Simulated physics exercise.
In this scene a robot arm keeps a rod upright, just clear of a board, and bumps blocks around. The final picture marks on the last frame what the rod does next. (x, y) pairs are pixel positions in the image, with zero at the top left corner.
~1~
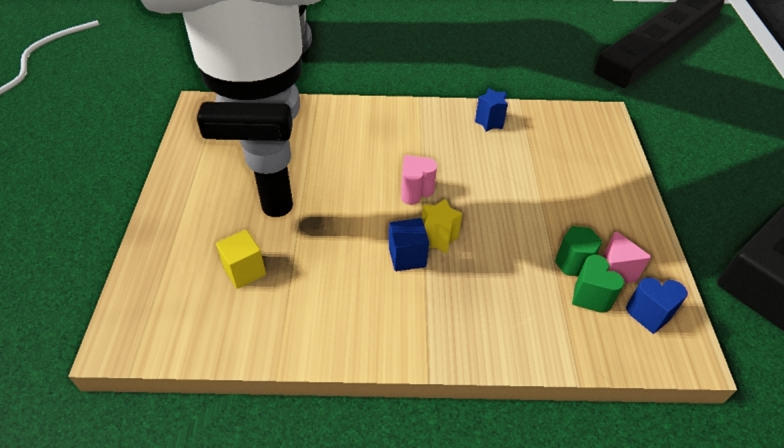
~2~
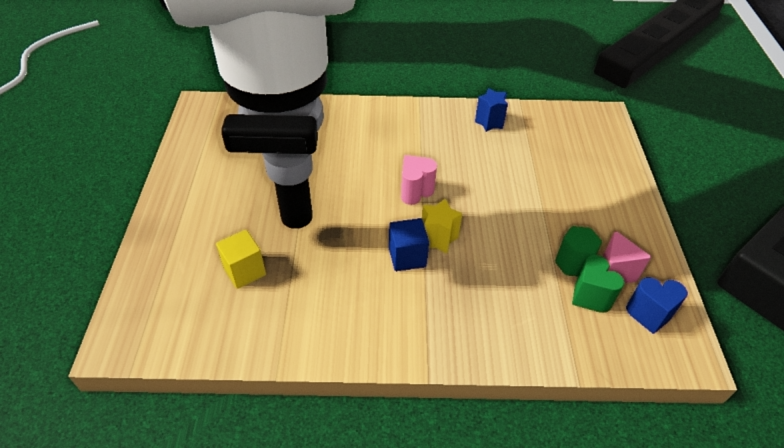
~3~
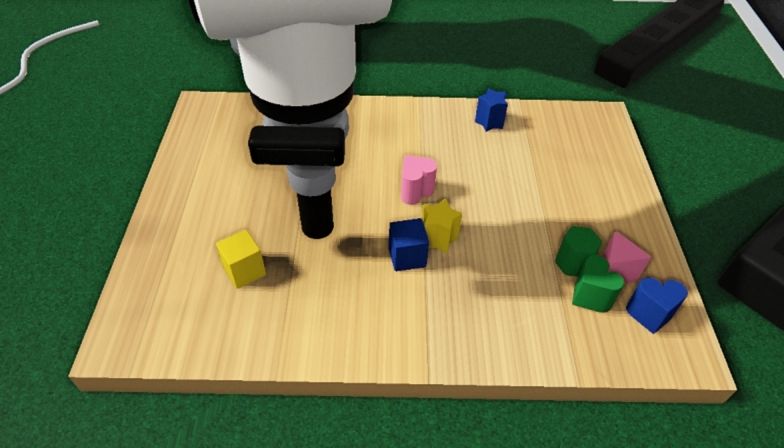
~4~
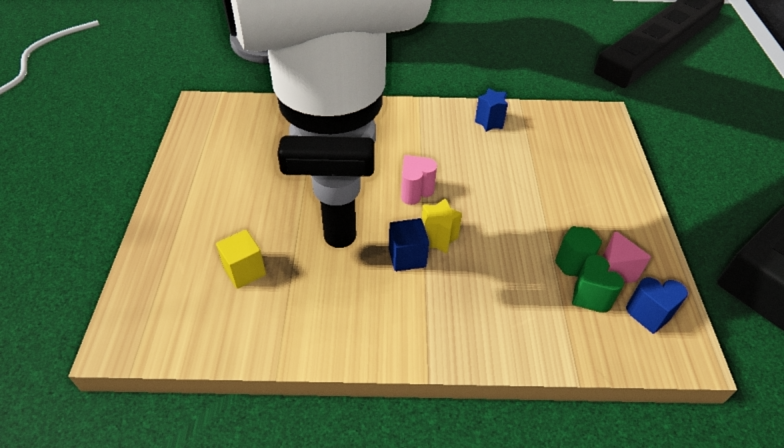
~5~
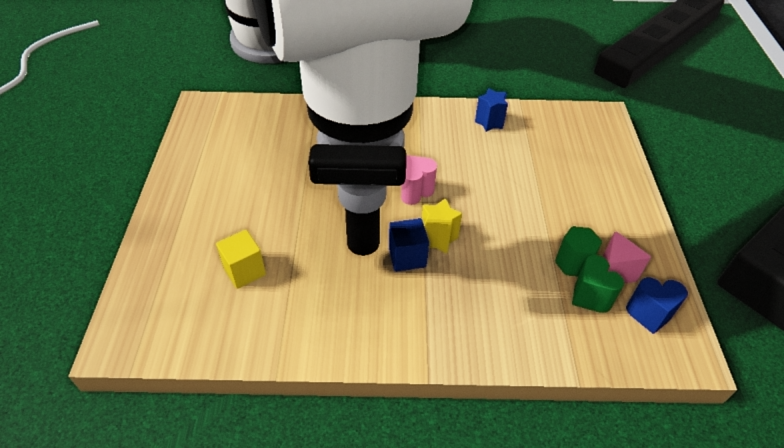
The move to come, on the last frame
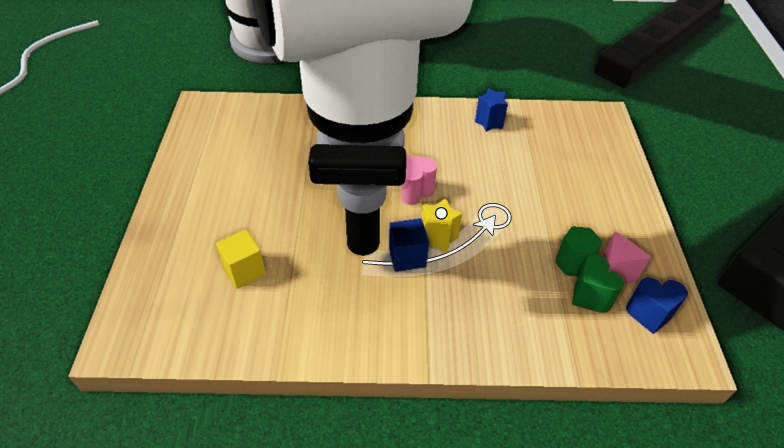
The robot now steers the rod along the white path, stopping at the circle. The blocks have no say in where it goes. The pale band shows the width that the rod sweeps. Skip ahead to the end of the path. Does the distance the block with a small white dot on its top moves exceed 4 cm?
Answer: Yes.
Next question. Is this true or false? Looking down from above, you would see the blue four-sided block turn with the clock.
True - the claim holds.
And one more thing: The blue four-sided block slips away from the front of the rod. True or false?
Answer: True.
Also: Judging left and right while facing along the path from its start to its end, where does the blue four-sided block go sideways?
Its shift is rightward.
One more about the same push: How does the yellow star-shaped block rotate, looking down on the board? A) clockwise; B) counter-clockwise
(B)
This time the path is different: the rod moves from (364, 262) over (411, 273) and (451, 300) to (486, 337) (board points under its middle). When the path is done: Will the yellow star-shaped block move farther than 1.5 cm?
That would be a yes.
Drawn move, from (364, 262) over (418, 262) and (465, 245) to (495, 216); the dot is on the yellow star-shaped block.
What follows on the original path. One third of the way, rod at (421, 243); blue four-sided block at (454, 231); yellow star-shaped block at (466, 206), turned 65° anticlockwise.
Two thirds of the way, rod at (468, 226); blue four-sided block at (502, 223); yellow star-shaped block at (480, 197), turned 115° anticlockwise.
At the end, rod at (499, 197); blue four-sided block at (520, 217), turned 65° clockwise; pink heart still; yellow star-shaped block at (497, 170), turned 160° anticlockwise.
